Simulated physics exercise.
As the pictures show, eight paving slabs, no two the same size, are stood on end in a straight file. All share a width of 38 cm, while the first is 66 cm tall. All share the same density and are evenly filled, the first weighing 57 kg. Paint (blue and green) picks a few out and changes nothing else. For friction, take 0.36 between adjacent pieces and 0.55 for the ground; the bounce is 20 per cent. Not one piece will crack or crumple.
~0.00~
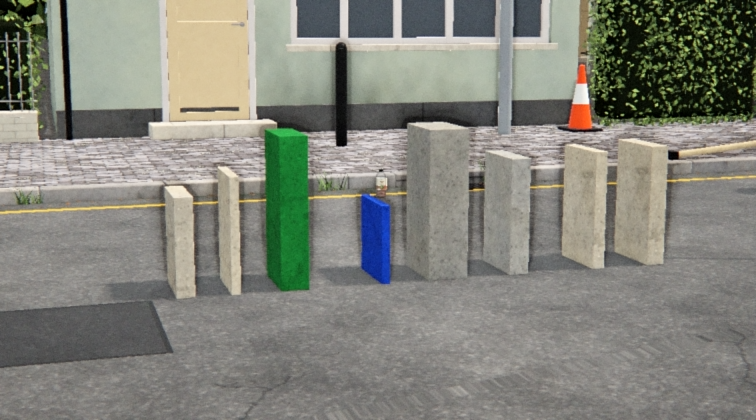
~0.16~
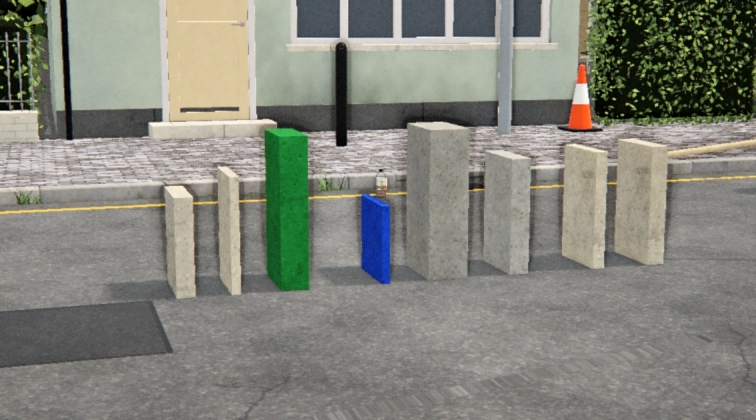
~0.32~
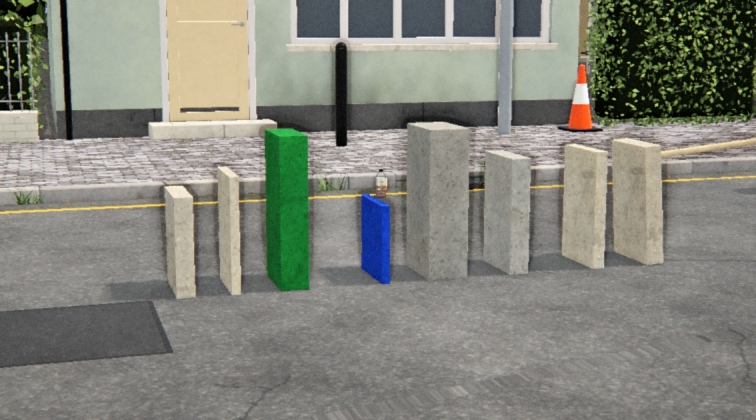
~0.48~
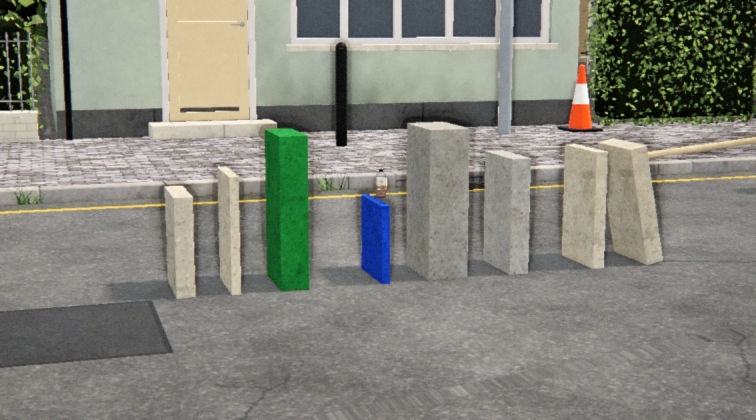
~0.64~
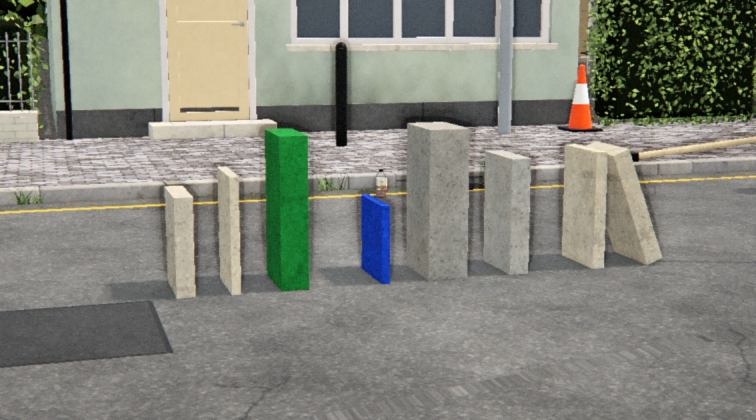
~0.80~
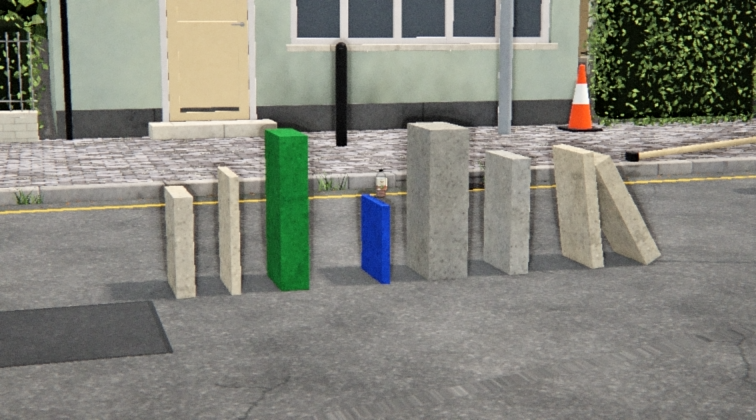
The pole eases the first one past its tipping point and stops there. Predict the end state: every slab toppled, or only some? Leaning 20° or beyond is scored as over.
Every one has toppled.
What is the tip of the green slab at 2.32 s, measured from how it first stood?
Measured against how it began, the tilt is near 70 degrees.
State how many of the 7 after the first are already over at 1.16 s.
I count 1 at that moment.
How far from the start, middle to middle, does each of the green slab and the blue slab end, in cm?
Green ends up 60 cm away; blue ends up 30 cm away.
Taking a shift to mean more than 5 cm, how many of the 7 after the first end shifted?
By my tally, the number that shifted is 7.
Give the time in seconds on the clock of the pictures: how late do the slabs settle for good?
About 2.5 s.
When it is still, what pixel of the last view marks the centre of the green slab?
Near (170, 249).
After 1.16 s, 1 of the 7 other slabs over.
After 1.90 s, 4 of the 7 other slabs over; blue slab 51° from how it stood; green slab 5° from how it stood.
After 2.32 s, 7 of the 7 other slabs over; blue slab lying flat; green slab 70° from how it stood.
In the end (2.9 s), 7 of the 7 other slabs over; blue slab lying flat; green slab lying flat. Not one is left standing. From the last view, middles, blue slab near (336, 275), green slab near (170, 249).
